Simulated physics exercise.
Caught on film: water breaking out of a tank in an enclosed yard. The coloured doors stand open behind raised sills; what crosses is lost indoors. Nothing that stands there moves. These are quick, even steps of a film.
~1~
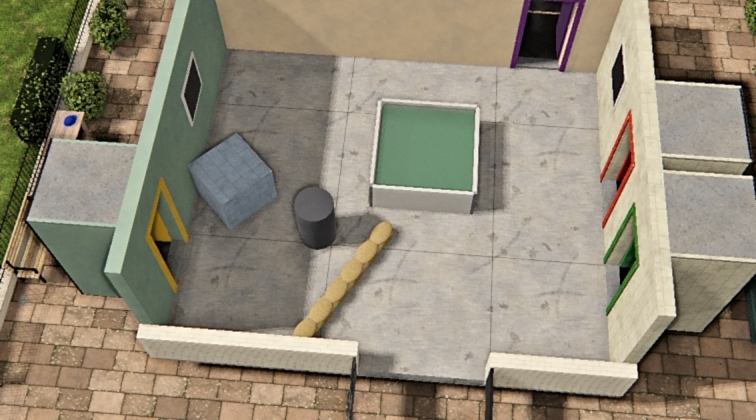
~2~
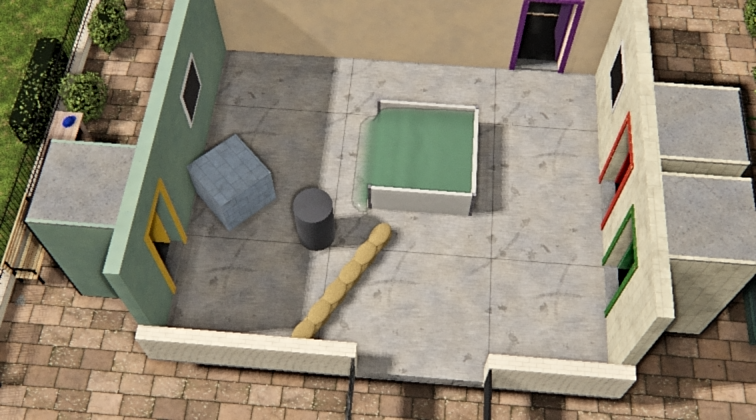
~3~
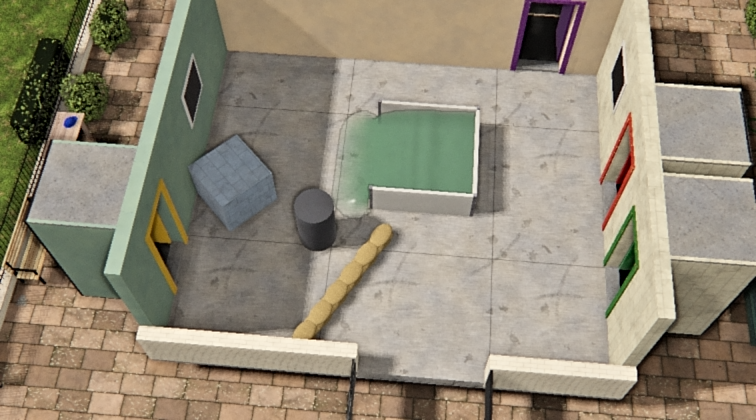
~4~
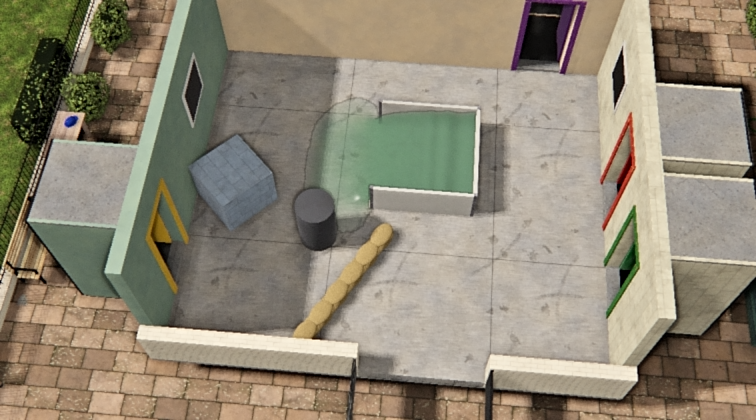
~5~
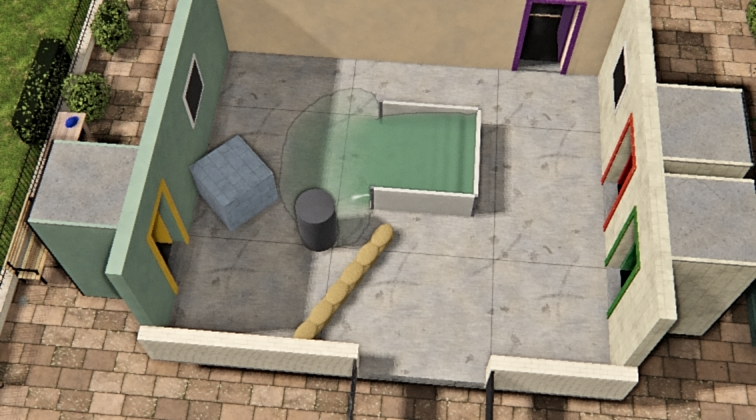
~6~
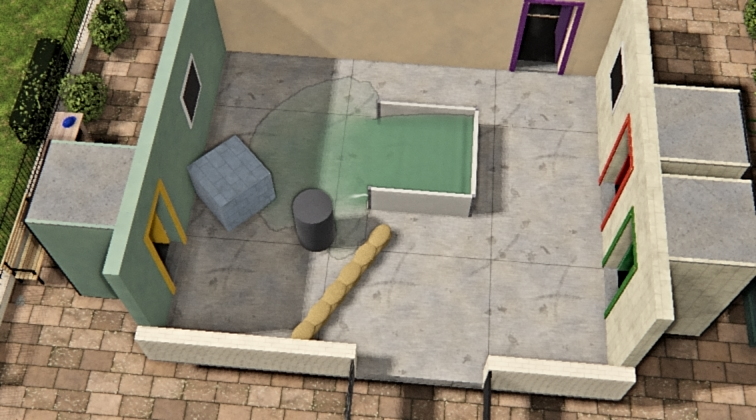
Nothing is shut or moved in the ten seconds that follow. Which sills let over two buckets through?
In the end: The red door stays under that; the purple door stays under that; the green door stays under that; the yellow door stays under that.
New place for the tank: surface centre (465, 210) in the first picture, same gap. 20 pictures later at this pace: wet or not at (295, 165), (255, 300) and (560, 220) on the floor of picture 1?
In turn: Awash, flooded, not flooded.
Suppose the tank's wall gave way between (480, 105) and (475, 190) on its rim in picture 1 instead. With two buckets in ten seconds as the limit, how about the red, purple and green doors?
One by one: The red one takes more, the purple one lets more in, the green one floods.
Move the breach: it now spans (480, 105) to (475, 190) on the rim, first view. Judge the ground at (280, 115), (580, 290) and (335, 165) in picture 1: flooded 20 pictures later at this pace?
In that order: Free of water, flooded, dry.
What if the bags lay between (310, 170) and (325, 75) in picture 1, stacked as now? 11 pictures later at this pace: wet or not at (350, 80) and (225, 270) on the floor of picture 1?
In turn: Wet, under water.
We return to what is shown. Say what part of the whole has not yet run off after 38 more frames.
I make it 100 per cent.
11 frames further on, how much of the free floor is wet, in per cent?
Some 35 per cent.
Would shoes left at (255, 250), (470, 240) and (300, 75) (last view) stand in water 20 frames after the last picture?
In turn: Covered, free of water, under water.
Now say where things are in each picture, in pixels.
In the first frame, the tank at (426, 147) is whole and still.
In the second frame, water pours out at (376, 157) and has run to (375, 119).
In the third frame, the front is at (365, 114), out from the gap at (377, 159).
In the fourth frame, water pours out at (378, 159) and has run to (340, 107).
In the fifth frame, the front is at (297, 121), out from the gap at (379, 160).
In the sixth frame, the front is at (257, 136), out from the gap at (376, 160).
A moment on, water covers 25 % of the floor; the red door not reached, the purple door not reached, the green door not reached, the yellow door not reached.
Next, water covers 35 % of the floor; the red door not reached, the purple door not reached, the green door not reached, the yellow door wet at the sill, nothing in.
Then, water covers 40 % of the floor; the red door not reached, the purple door not reached, the green door not reached, the yellow door wet at the sill, nothing in.
Later, water covers 60 % of the floor; the red door not reached, the purple door wet at the sill, nothing in, the green door not reached, the yellow door wet at the sill, nothing in.
In the end, water covers 80 % of the floor; the red door wet at the sill, nothing in, the purple door under two buckets in, the green door wet at the sill, nothing in, the yellow door wet at the sill, nothing in.
